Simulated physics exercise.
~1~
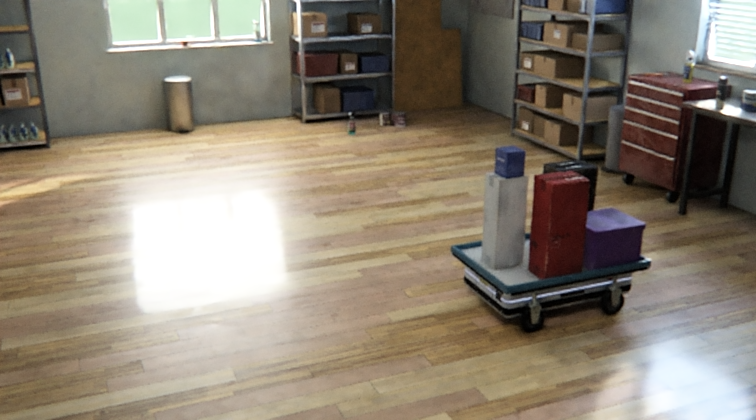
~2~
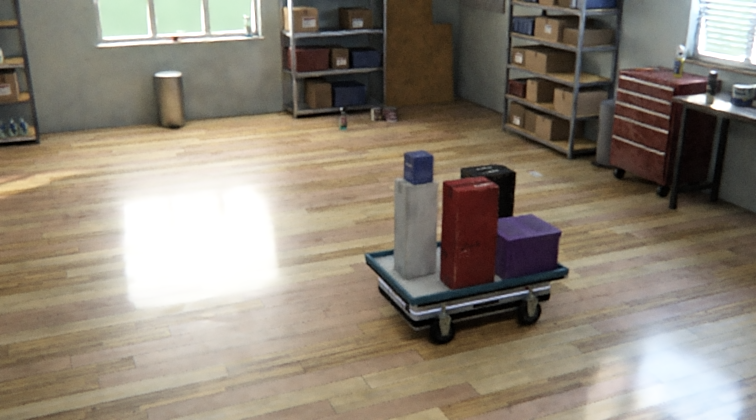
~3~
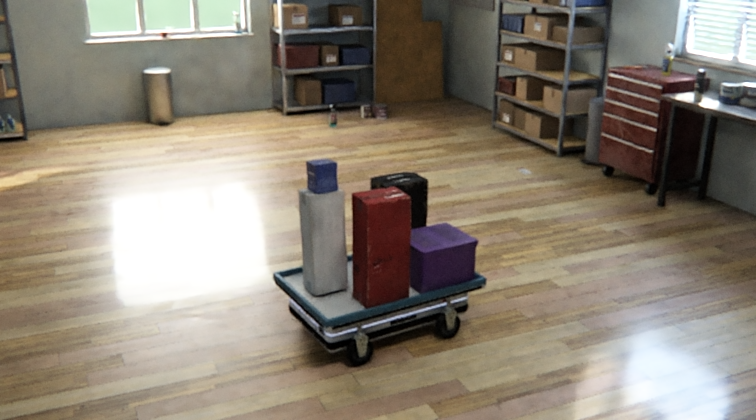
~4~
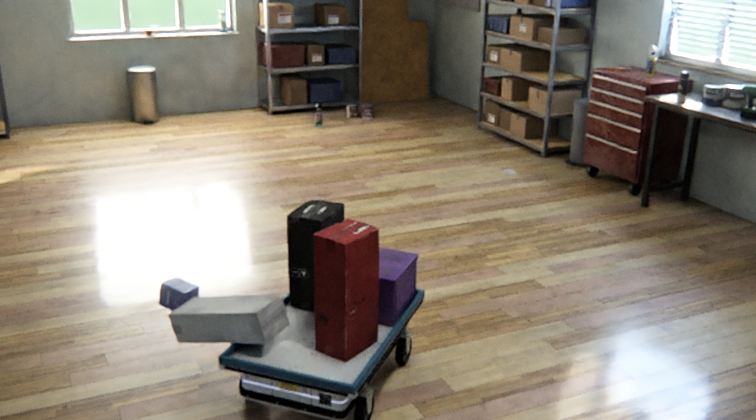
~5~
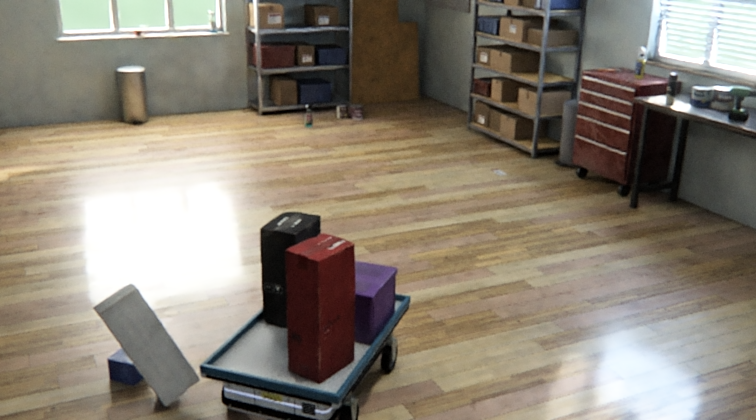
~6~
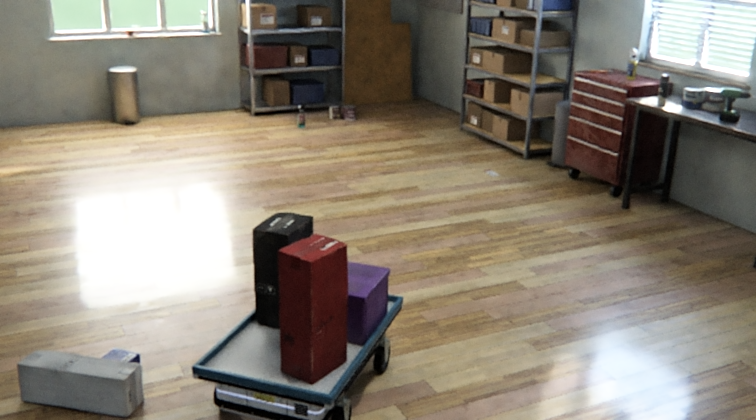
At first, a low wheeled cart carries a white box with a small blue box on top, a red box, a black box and a purple tote across a wooden workshop floor. It rolls to the left and toward the viewer, then starts to turn. During the turn, the white and blue boxes tilt and topple off the left side of the deck. They tumble onto the floor as the cart slows to a stop. The white box ends lying on its side with the blue box behind it, while the red box, black box and purple tote remain upright on the cart.
